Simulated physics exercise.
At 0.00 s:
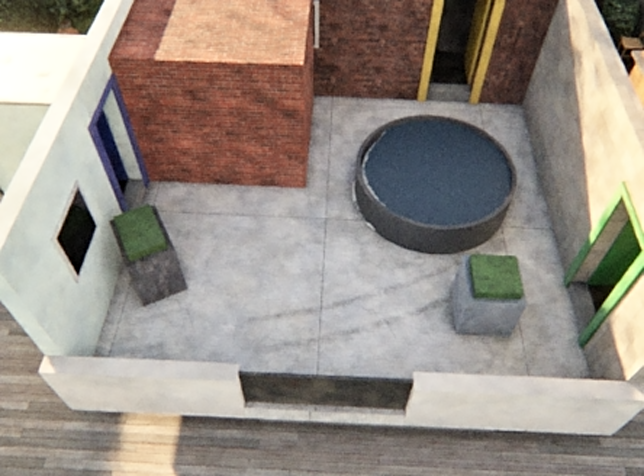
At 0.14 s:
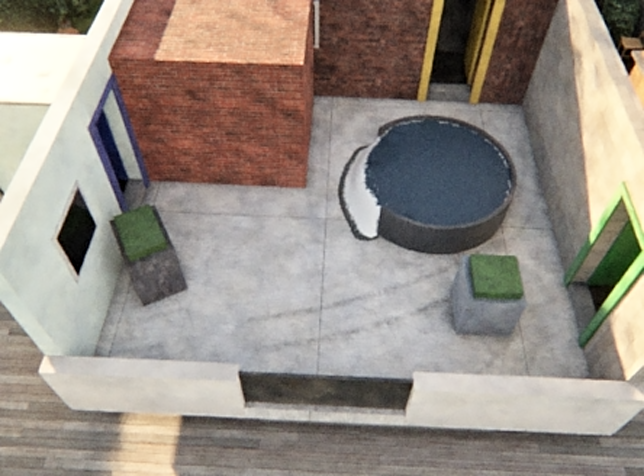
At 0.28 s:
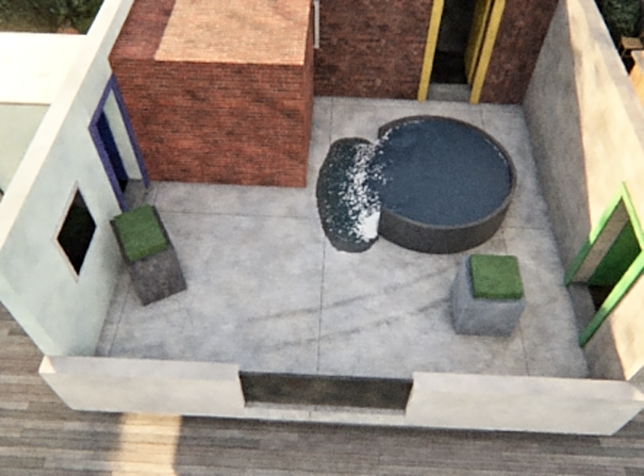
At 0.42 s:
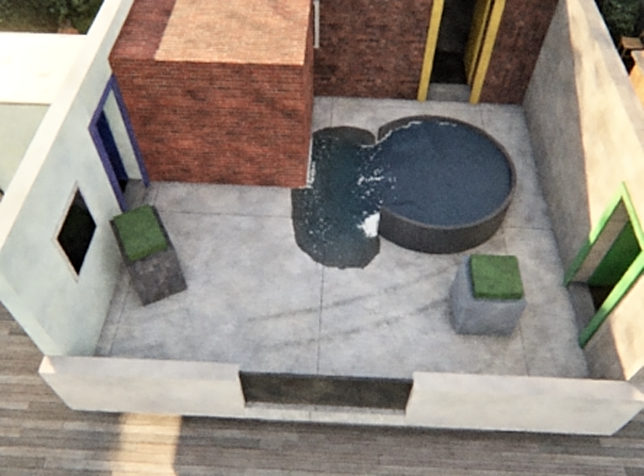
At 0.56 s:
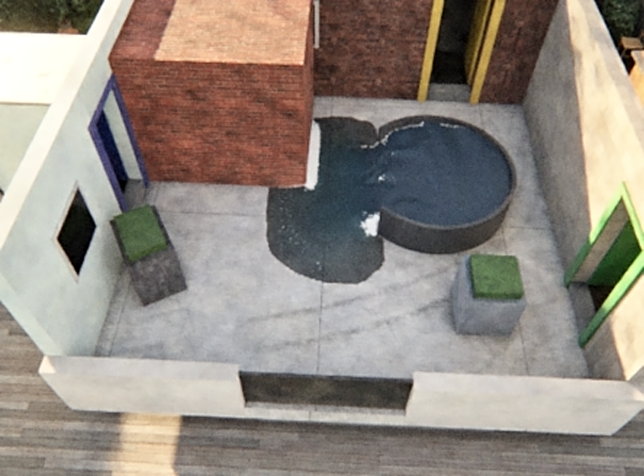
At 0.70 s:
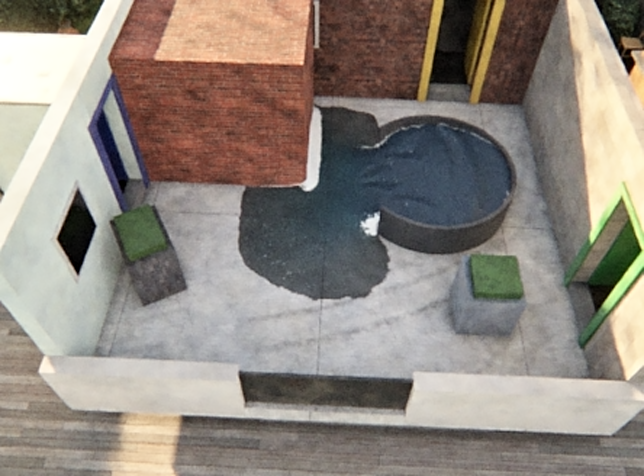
In a walled yard, water pours from the round tank's left side and spreads across the paving.
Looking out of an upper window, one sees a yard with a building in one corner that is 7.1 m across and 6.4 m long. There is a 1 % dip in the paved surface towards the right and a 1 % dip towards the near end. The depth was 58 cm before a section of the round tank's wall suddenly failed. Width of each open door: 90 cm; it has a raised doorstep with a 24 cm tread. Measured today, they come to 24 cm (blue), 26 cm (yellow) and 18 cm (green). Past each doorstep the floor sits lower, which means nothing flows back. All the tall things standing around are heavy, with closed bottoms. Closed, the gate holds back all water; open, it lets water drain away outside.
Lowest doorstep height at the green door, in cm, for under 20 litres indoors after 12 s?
I would say 15 cm.
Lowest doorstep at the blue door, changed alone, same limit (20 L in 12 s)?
Blue: 18 cm.
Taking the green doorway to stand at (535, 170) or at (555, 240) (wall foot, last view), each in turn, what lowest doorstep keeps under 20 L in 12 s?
You'd want roughly 10.0 cm there first, then roughly 11.0 cm.
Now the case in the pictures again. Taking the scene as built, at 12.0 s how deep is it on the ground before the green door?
About 15.5 centimetres.
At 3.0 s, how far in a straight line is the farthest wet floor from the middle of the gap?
About 5.4 metres out.
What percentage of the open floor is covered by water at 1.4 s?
35 %.
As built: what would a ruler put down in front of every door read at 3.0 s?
In cm: Blue 23, yellow 7, green 0.
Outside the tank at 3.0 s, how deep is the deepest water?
About 32 cm.
After 1.4 s water covers 35 % of the floor, deepest (41 cm) near (310, 175); it has not reached the green door.
After 3.0 s water covers 60 % of the floor, deepest (32 cm) near (86, 382); it has not reached the green door.
After 12.0 s water covers 100 % of the floor, deepest (18 cm) near (561, 277); 16 cm at the green door, 4 litres in over its 18 cm doorstep.
At the green door as built, the water arrived by 5.0 s and peaked near 20 cm at 8.8 s.
Run again over the same 12 s with other heights there, 45 litres in over 13 cm, 6 litres over 17.5 cm. The limit of 20 litres is kept from about 15 cm up.
